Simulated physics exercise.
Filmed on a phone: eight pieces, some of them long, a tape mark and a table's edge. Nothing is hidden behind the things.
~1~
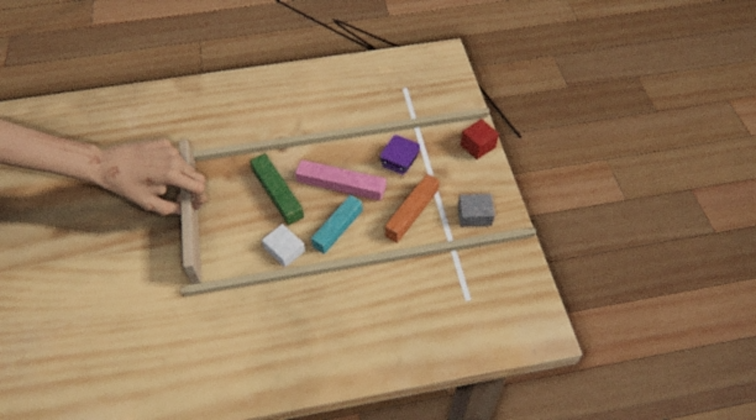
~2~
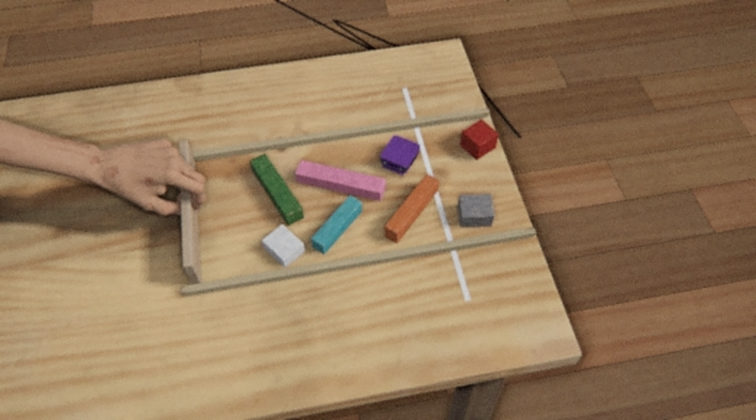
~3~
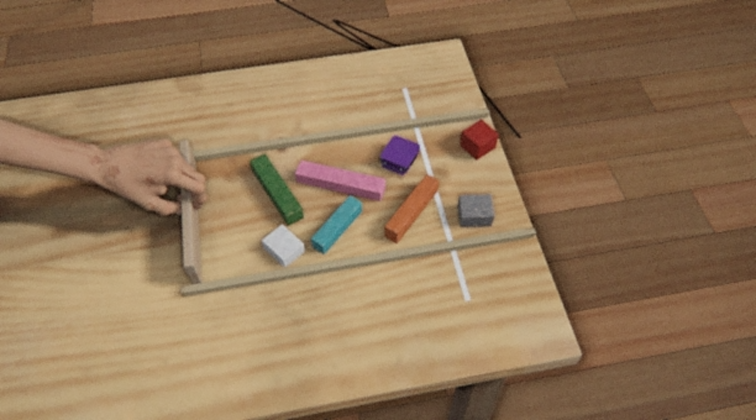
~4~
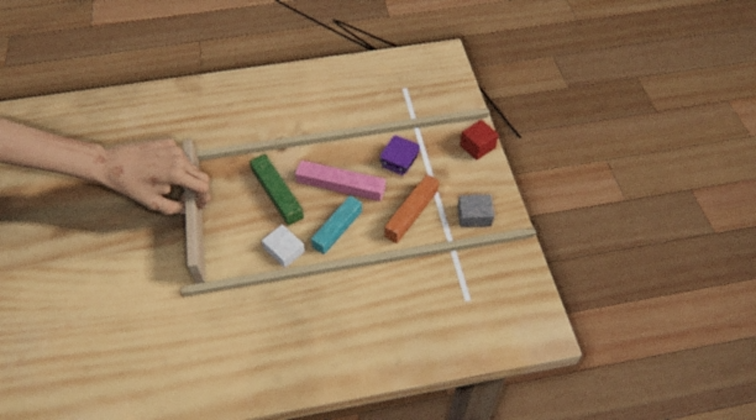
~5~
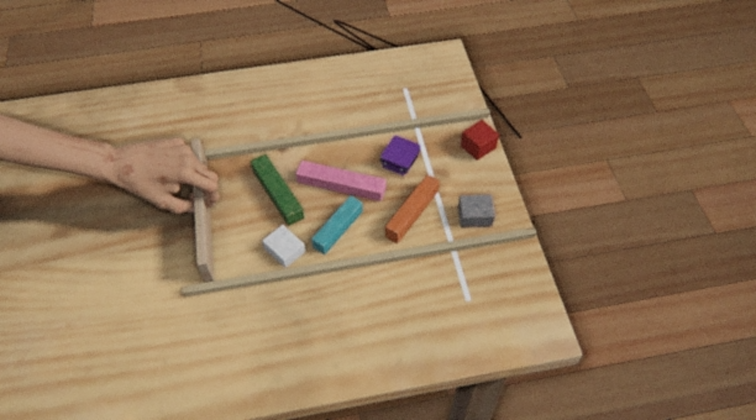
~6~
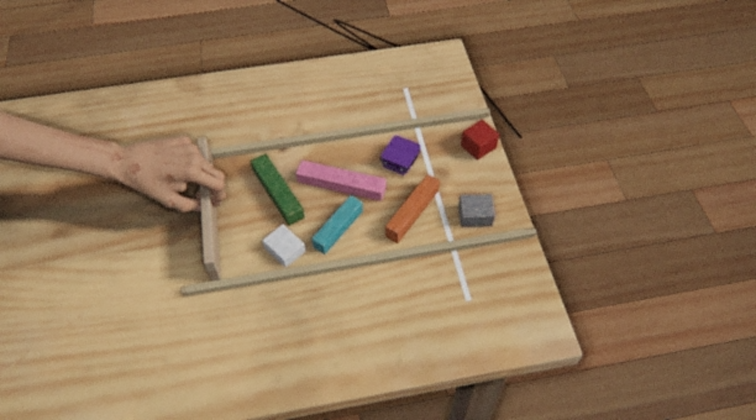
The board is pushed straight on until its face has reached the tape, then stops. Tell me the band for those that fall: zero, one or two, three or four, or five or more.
The number that fall off is one or two.
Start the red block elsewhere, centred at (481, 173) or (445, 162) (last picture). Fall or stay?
In that order, it stays on; stays on.
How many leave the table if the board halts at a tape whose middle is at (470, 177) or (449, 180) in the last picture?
Try by try, 4 and 2.
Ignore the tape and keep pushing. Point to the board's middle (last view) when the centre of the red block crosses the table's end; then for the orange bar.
At (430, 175) for the red block; at (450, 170) for the orange bar.
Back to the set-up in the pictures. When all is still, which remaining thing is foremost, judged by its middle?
It is the grey block.
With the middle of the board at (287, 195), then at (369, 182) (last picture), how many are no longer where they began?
4 and 7.
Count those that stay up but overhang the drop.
2 of them.
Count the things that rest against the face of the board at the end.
2 of them.
Soon after, none off yet; red block at rest near (480, 140); grey block at rest near (476, 211); purple case at rest near (401, 156).
After that, none off yet; red block moving near (483, 139); grey block displaced about its own width near (500, 214); purple case displaced about its own width near (444, 137).
In the end, the number that fall off is one or two; gone, red block.
